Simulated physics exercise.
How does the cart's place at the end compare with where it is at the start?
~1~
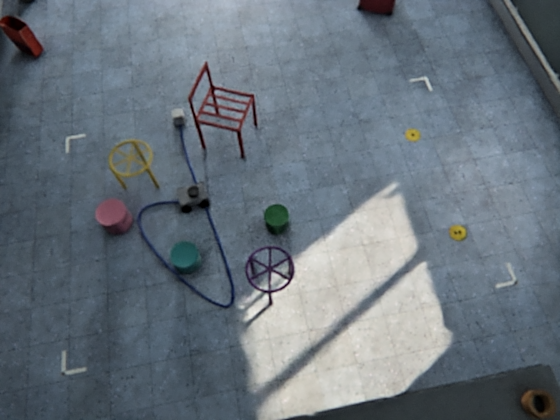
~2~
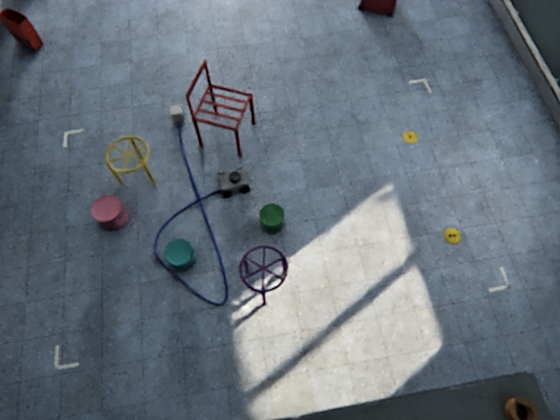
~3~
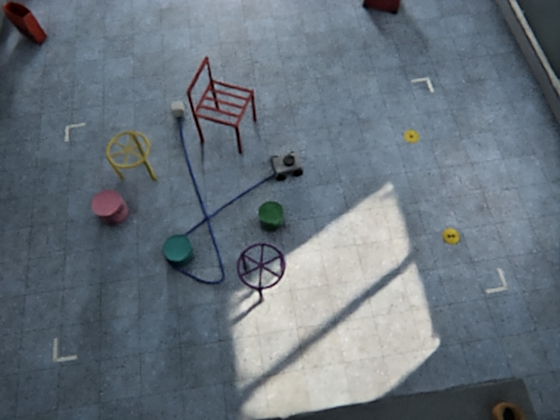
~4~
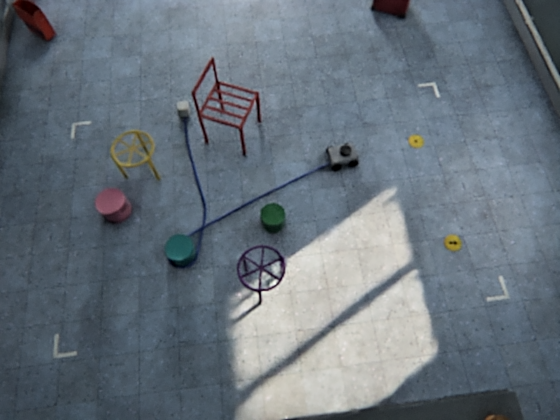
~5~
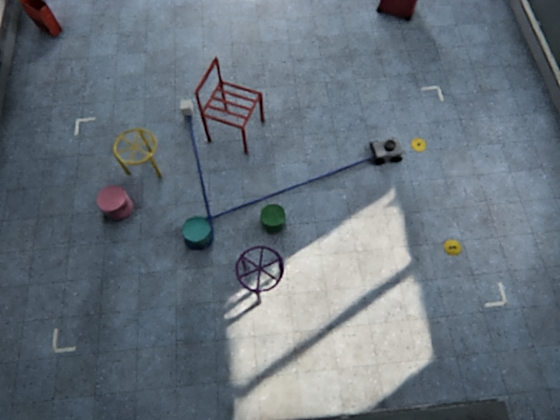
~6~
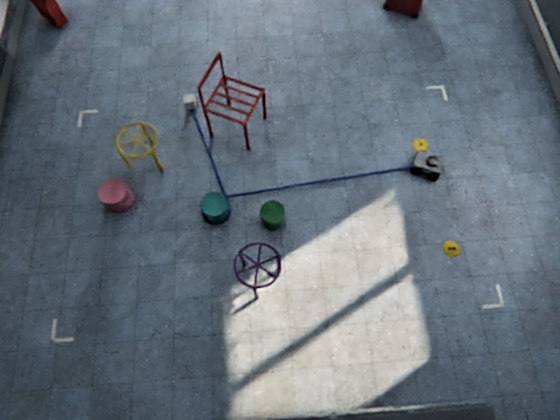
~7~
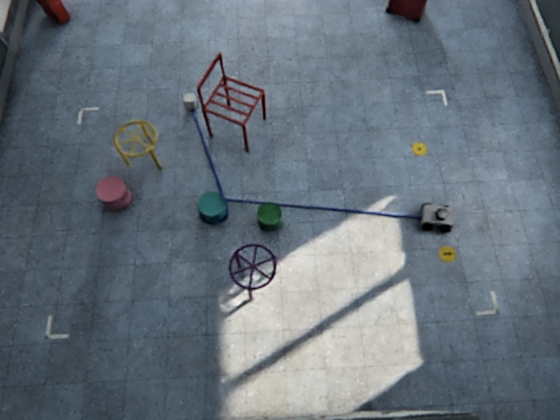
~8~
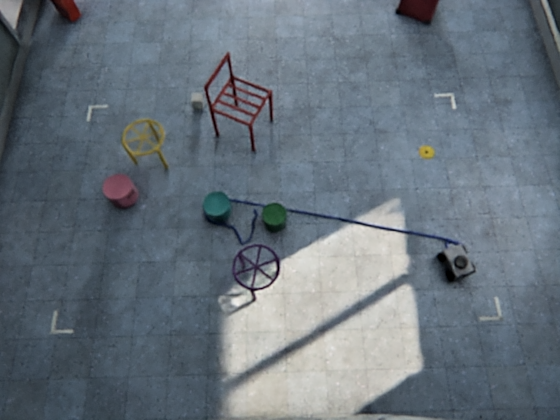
At the start the cart sits left of centre, among the stools and buckets. By the end it is well over to the right and somewhat lower, at the second yellow mark beyond the sunlit patch.
